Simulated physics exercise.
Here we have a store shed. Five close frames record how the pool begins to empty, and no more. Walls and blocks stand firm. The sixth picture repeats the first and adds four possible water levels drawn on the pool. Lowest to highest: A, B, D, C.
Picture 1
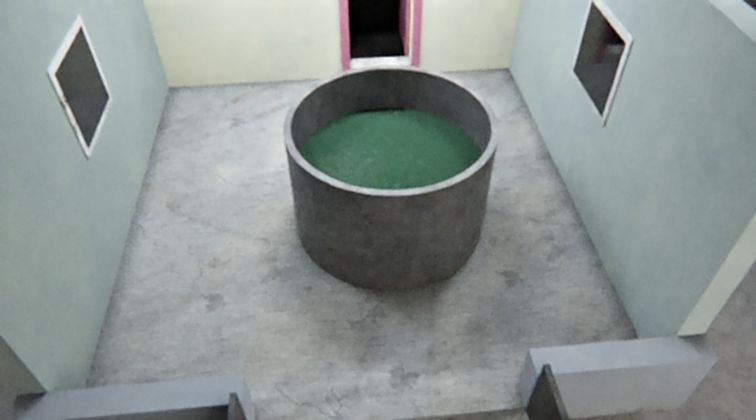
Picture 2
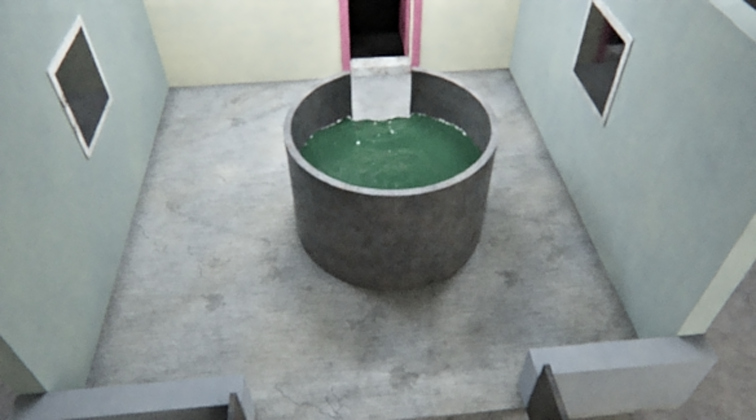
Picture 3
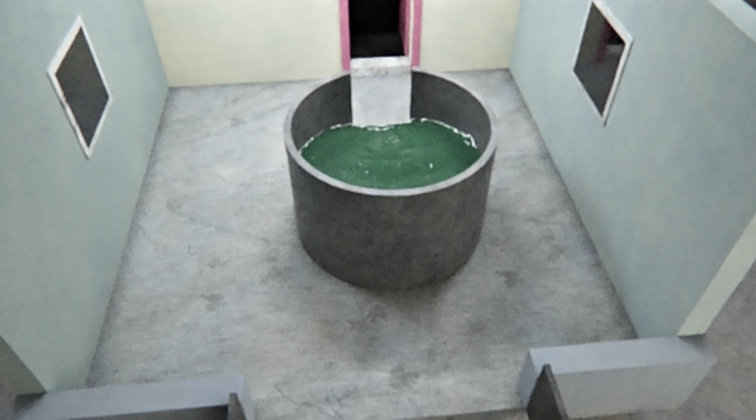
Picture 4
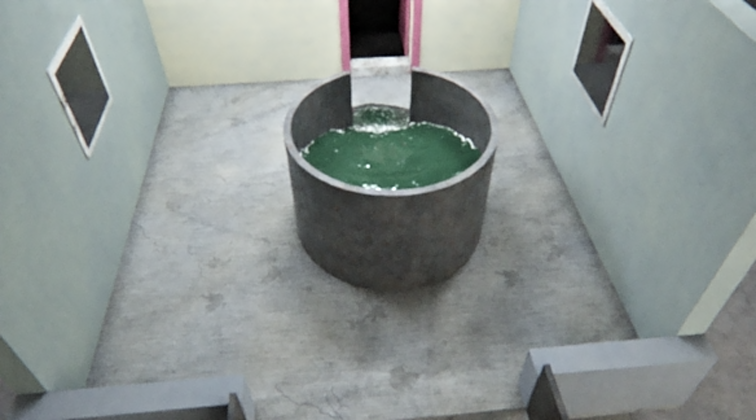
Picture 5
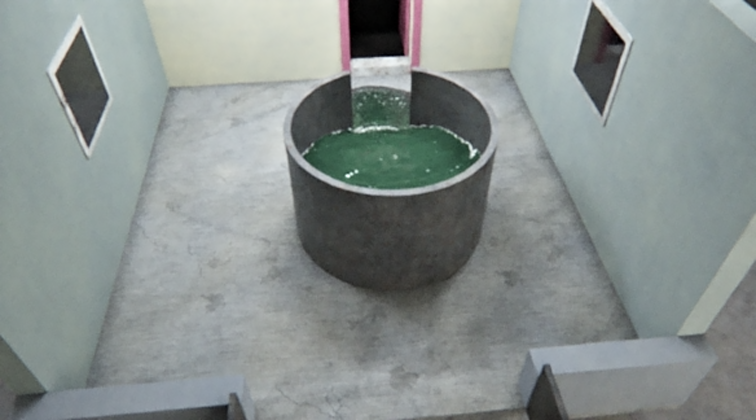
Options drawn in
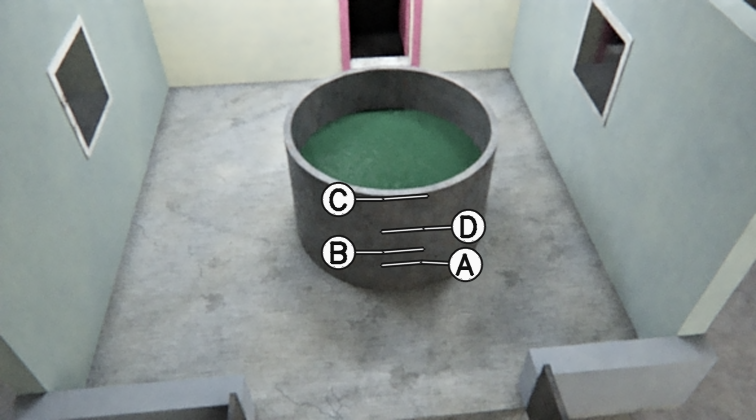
A round grey tank of green water opens at the back, and the water ripples and lowers.
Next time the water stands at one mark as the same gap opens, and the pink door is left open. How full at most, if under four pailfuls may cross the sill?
A will do.
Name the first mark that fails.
B.
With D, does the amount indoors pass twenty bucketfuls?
Yes, clearly.
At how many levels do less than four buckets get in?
One of the four.
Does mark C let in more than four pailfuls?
Yes.
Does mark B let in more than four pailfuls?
Yes, that goes wrong.
On the marked copy, A at (402, 263); B at (402, 250); C at (404, 197); D at (403, 230); from the bottom up A, B, D, C.
With A, a bucket or two gets in.
With B, about 11 bucketfuls get in.
With C, dozens of bucketfuls pour in.
With D, dozens of bucketfuls pour in.
